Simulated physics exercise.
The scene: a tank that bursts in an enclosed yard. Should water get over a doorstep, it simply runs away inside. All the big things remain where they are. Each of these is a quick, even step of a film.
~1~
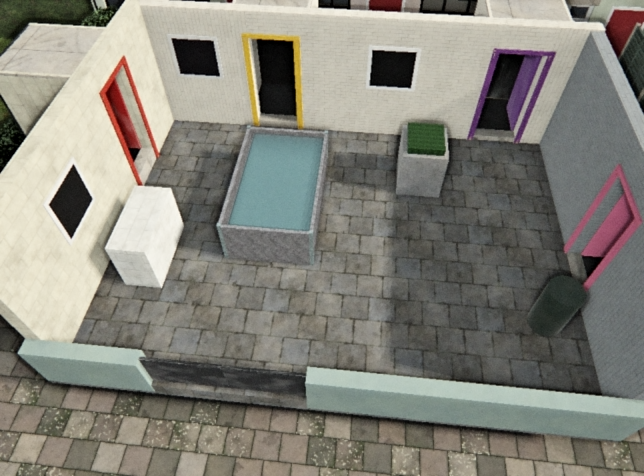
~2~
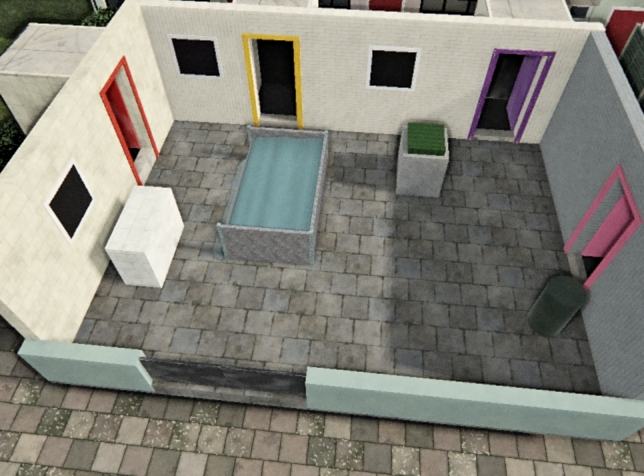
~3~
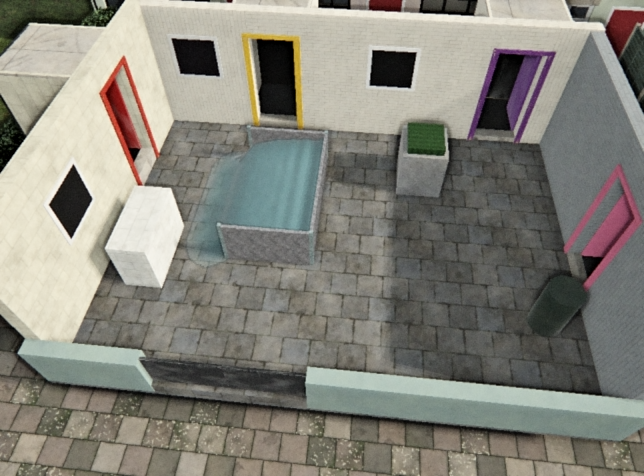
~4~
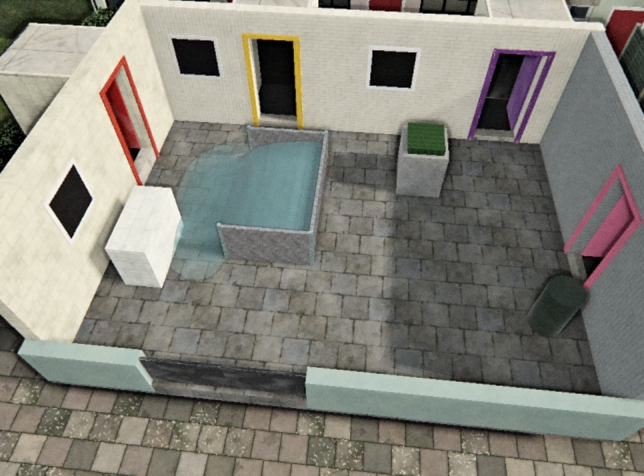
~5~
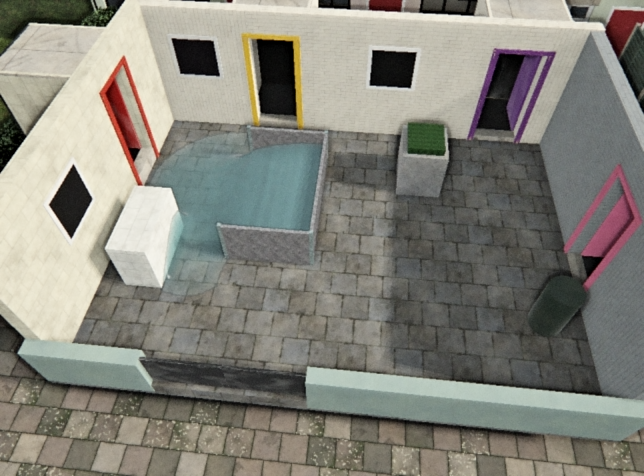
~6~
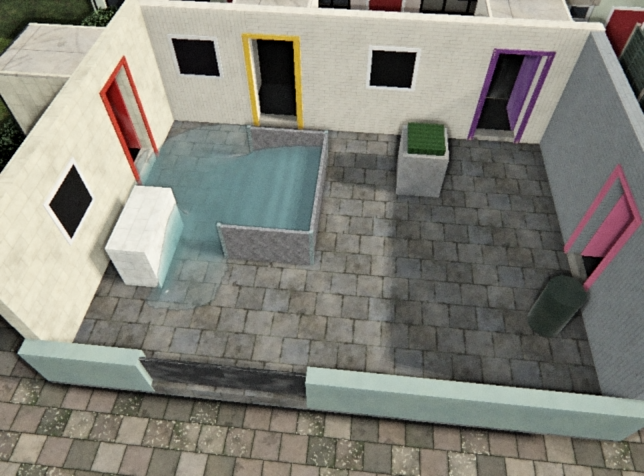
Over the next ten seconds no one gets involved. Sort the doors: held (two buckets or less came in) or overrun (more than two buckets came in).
Sorted: Red door overrun, yellow door held, pink door overrun, purple door held.
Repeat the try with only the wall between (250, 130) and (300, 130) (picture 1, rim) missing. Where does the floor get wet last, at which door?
The pink one.
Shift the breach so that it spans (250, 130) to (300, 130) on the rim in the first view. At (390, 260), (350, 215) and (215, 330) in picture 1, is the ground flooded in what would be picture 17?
One by one: Unsoaked; unsoaked; unsoaked.
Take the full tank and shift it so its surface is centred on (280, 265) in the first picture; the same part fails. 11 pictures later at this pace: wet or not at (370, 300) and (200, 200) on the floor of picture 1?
Spot one ends up left untouched, spot two sodden.
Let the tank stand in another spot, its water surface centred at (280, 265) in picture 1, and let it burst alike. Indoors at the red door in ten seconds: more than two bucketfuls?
Red door: Short of the limit.
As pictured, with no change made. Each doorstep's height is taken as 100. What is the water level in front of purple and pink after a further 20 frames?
The first comes to about 0 percent, the second to about 0 percent.
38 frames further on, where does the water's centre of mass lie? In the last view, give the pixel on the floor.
That comes out near (302, 223).
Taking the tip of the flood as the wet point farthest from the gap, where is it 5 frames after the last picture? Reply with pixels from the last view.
My guess is roughly (87, 363).
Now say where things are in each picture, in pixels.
The first picture shows still water in the tank at (277, 179).
In the second picture, the front is at (224, 258), out from the gap at (241, 193).
In the third picture, water pours out at (241, 196) and has run to (236, 154).
In the fourth picture, water pours out at (242, 198) and has run to (219, 147).
In the fifth picture, the front is at (164, 287), out from the gap at (242, 198).
In the sixth picture, water pours out at (242, 198) and has run to (164, 144).
A moment on, water covers 25 % of the floor; the red door over two buckets in, the yellow door not reached, the pink door not reached, the purple door not reached.
Next, water covers 30 % of the floor; the red door far over two buckets in, the yellow door wet at the sill, nothing in, the pink door not reached, the purple door not reached.
Then, water covers 50 % of the floor; the red door far over two buckets in, the yellow door wet at the sill, nothing in, the pink door not reached, the purple door not reached.
Later, water covers 85 % of the floor; the red door far over two buckets in, the yellow door wet at the sill, nothing in, the pink door not reached, the purple door wet at the sill, nothing in.
In the end, water covers 100 % of the floor; the red door far over two buckets in, the yellow door wet at the sill, nothing in, the pink door over two buckets in, the purple door wet at the sill, nothing in.
